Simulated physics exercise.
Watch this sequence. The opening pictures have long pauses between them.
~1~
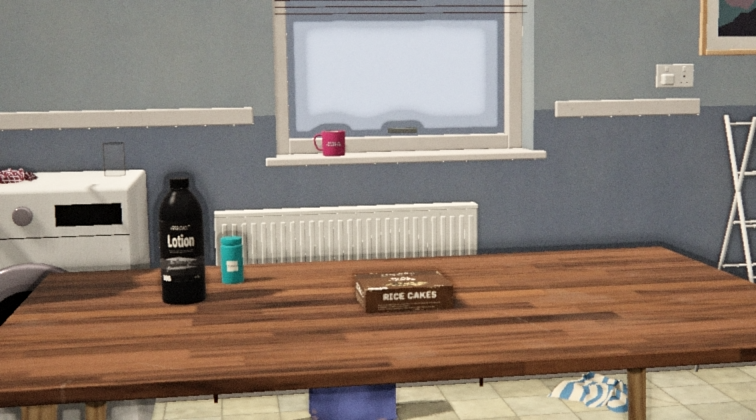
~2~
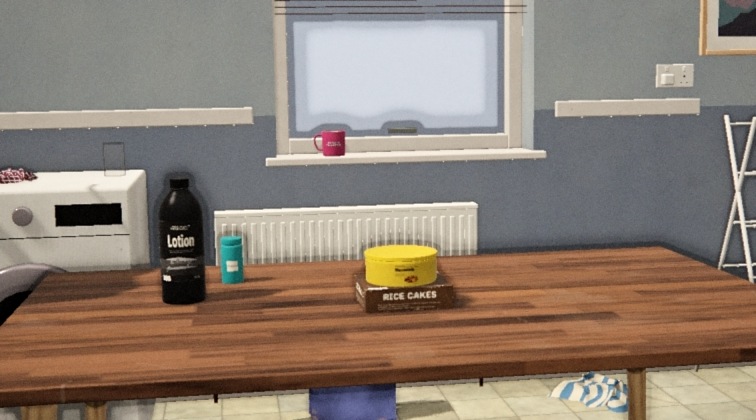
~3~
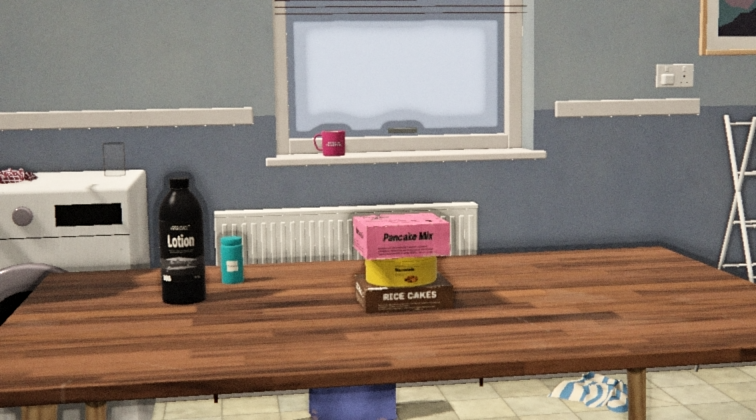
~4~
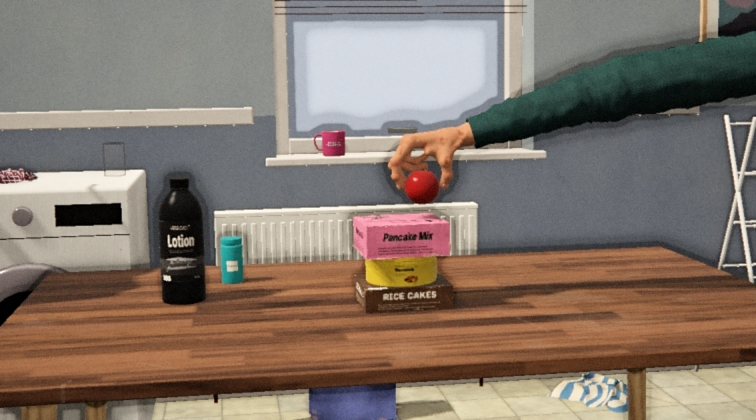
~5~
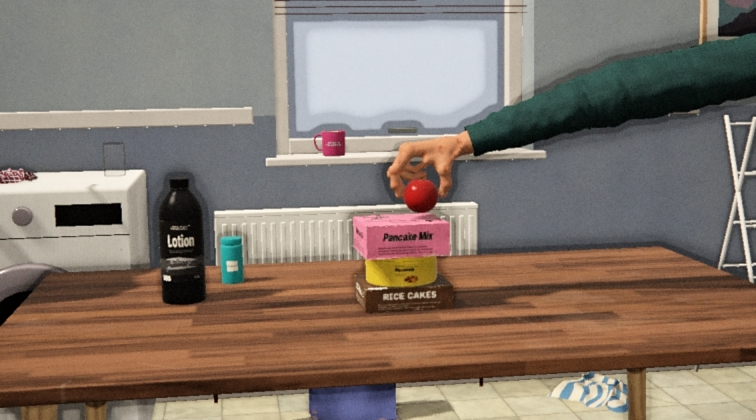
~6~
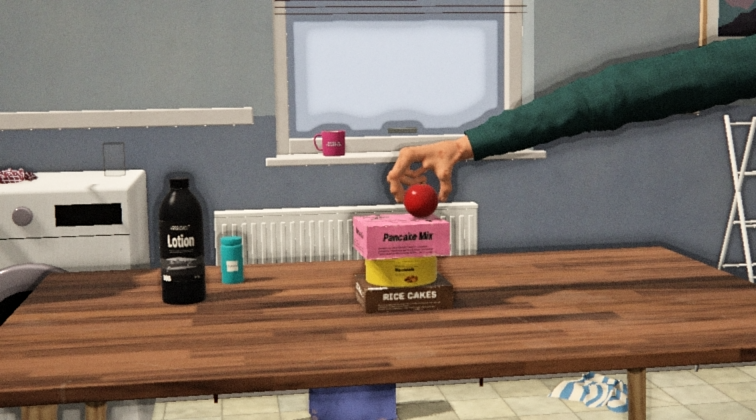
A hand lowers a red tomato onto the pink box topping a stack of packages.
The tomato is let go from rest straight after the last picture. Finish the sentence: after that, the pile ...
The pile stays as it was.
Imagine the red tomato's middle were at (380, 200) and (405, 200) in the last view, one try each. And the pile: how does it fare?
First case - pile steady; second case - pile steady.
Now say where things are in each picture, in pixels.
In the first picture, the last thing is not in view yet; brown packet (403, 291).
In the second picture, the last thing is not in view yet; yellow tub (401, 266).
In the third picture, the last thing is not in view yet; turquoise shaker (232, 260).
In the fourth picture, on its way; red tomato (422, 187); black bottle (182, 240).
In the fifth picture, on its way; red tomato (421, 195); pink packet (400, 235).
In the sixth picture, set down, still held; red tomato (421, 200); brown packet (403, 291).
Then, 0.30 s after the last picture, nothing has stirred.
Then, 0.70 s after the last picture, red tomato resting near (421, 201).
At rest, all 6 in place. Seen from the same camera at the end, red tomato near (421, 201). The pile stays up.
